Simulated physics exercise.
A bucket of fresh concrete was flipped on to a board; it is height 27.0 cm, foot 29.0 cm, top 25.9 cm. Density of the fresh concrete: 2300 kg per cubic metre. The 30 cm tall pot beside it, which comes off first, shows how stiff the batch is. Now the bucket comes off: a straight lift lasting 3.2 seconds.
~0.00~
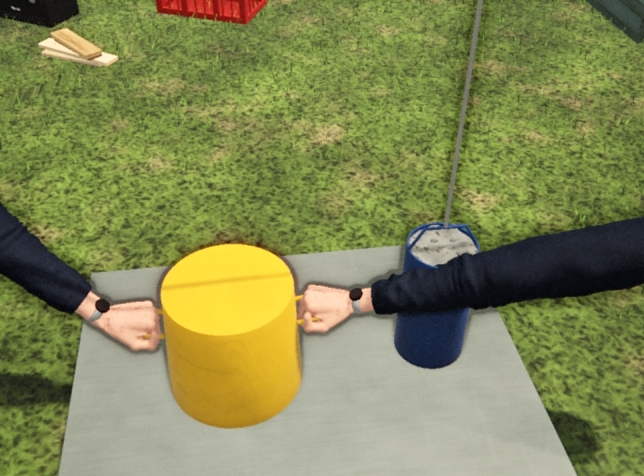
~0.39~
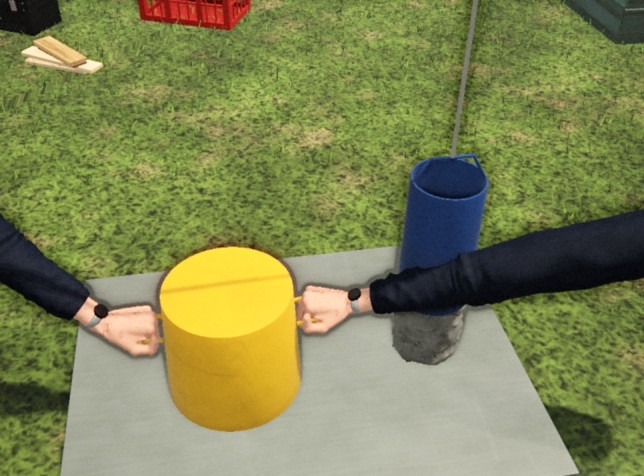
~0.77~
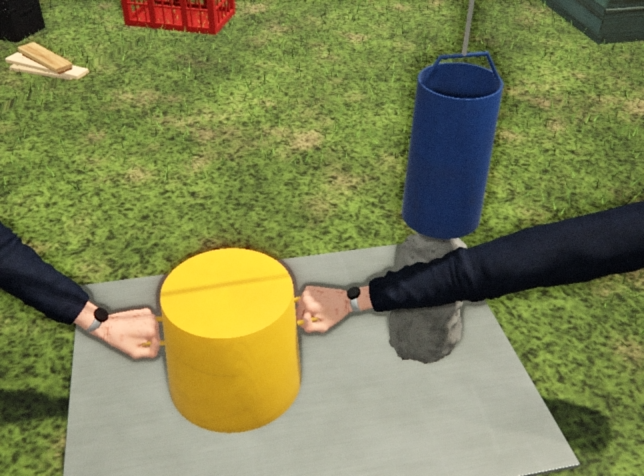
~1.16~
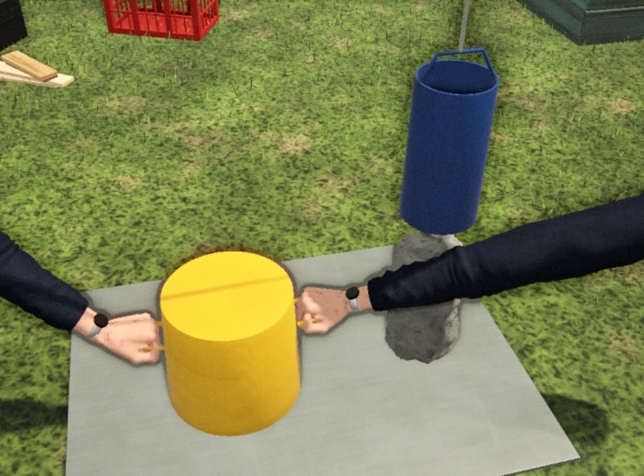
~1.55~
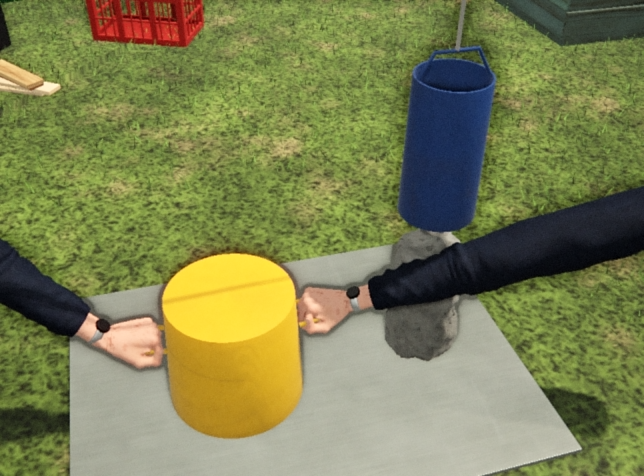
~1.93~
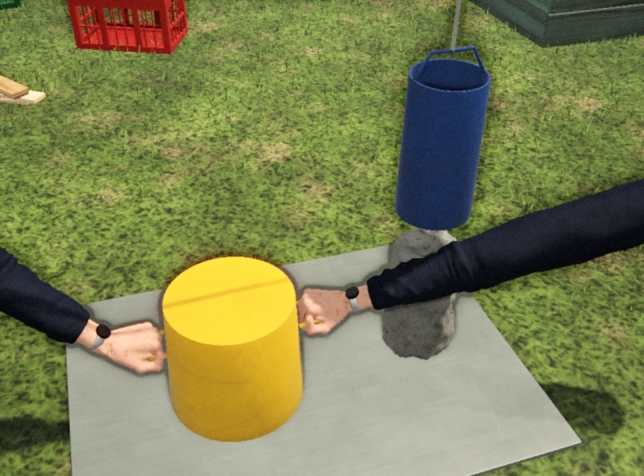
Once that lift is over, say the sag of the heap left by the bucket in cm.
My estimate is around 0 cm.
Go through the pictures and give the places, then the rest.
In the first frame, middle of the pot's mouth at (443, 246), still down; middle of the bucket's top at (228, 288), not yet moved.
In the second frame, middle of the pot's mouth at (449, 179), raised 17 cm; middle of the bucket's top at (227, 290), not yet moved.
In the third frame, middle of the pot's mouth at (460, 82), raised 37 cm; the pot's heap 29 cm high and 17 cm wide, top at (436, 248); middle of the bucket's top at (227, 291), not yet moved.
In the fourth frame, middle of the pot's mouth at (457, 78), raised 38 cm; the pot's heap 29 cm high and 17 cm wide, top at (433, 248); middle of the bucket's top at (227, 294), not yet moved.
In the fifth frame, middle of the pot's mouth at (454, 76), raised 38 cm; the pot's heap 29 cm high and 17 cm wide, top at (431, 246); middle of the bucket's top at (229, 296), not yet moved.
In the sixth frame, middle of the pot's mouth at (449, 76), raised 38 cm; the pot's heap 29 cm high and 17 cm wide, top at (428, 245); middle of the bucket's top at (230, 299), not yet moved.
After 2.7 s, the bucket is up 5.9 cm; the fresh concrete has come down 0.1 cm to 27 cm and is 29 cm wide.
After 3.5 s, the bucket is up 16 cm; the fresh concrete has come down 0.1 cm to 27 cm and is 29 cm wide.
After 4.3 s, the bucket is up 27 cm; the fresh concrete has come down 0.2 cm to 27 cm and is 29 cm wide.
After 5.3 s, the bucket is clear; the fresh concrete has come down 0.2 cm to 27 cm and is 29 cm wide.
After 5.8 s, at rest, the bucket is clear; the fresh concrete has come down 0.2 cm to 27 cm and is 29 cm wide.
